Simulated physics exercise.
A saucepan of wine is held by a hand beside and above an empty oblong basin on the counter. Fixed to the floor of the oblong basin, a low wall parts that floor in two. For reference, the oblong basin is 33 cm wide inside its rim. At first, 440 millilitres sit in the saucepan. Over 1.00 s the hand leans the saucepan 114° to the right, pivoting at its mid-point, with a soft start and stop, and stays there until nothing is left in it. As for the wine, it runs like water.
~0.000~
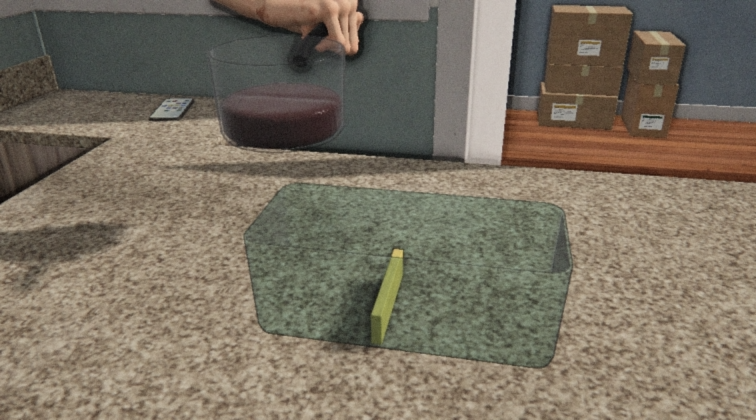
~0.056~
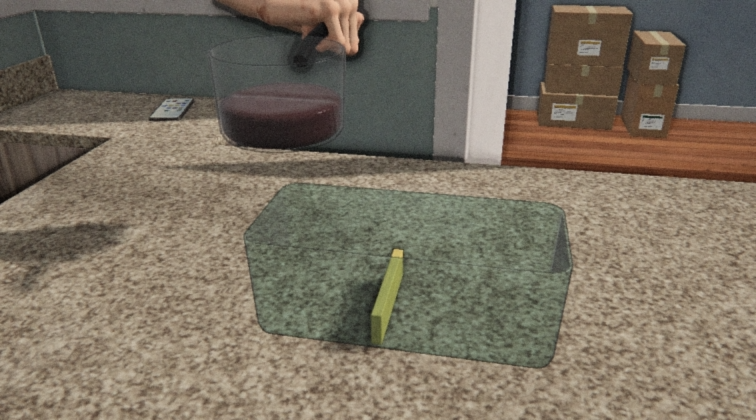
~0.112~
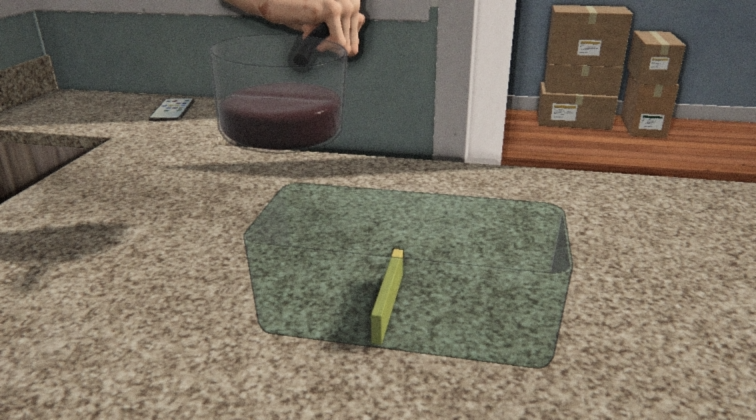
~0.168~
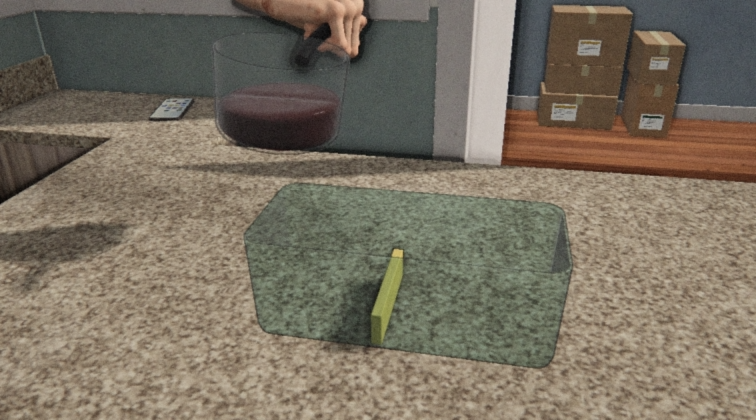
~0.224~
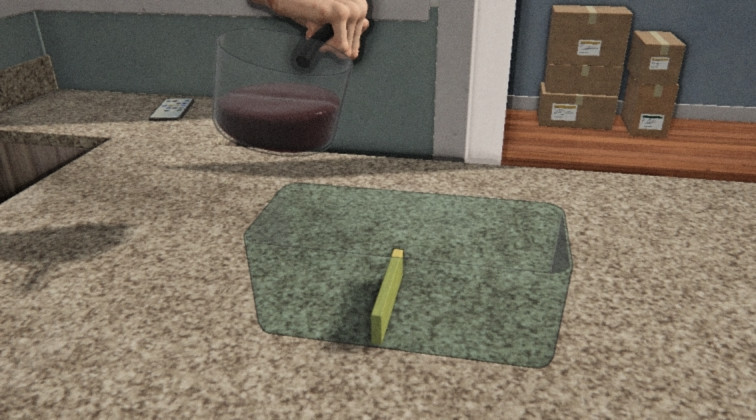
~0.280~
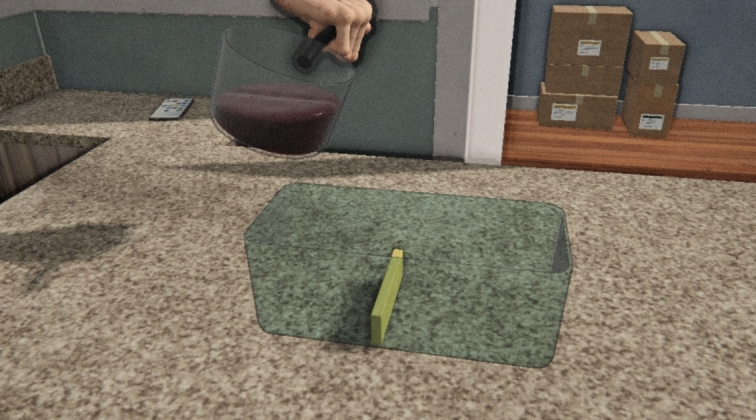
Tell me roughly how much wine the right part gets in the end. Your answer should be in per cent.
It gets about 44 per cent.
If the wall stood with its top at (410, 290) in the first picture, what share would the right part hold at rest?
Roughly 20 %.
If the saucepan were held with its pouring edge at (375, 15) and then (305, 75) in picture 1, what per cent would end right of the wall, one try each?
Respectively 95 and 5 %.
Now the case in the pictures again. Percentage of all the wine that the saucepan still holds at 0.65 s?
Roughly 66 %.
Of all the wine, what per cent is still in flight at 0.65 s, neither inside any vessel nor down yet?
Around 30 percent.
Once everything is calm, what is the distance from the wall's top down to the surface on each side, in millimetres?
For the left, around 28 mm; for the right, around 32 mm.
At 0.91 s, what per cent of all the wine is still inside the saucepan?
12 per cent or thereabouts.
Then, 0.65 s in, the tilt is 82° and 67 per cent is still to pour, 2 is left of the wall and 1 right of it.
Then, 0.91 s in, the tilt is 112° and 12 per cent is still to pour, 31 is left of the wall and 42 right of it.
Then, 1.20 s in, the tilt is 114° and 0 per cent is still to pour, 55 is left of the wall and 43 right of it.
Then, 1.50 s in, the tilt is 114° and 0 per cent is still to pour, 55 is left of the wall and 44 right of it.
Finally, 55 per cent lies left of the wall, 44 right of it and 1 outside.
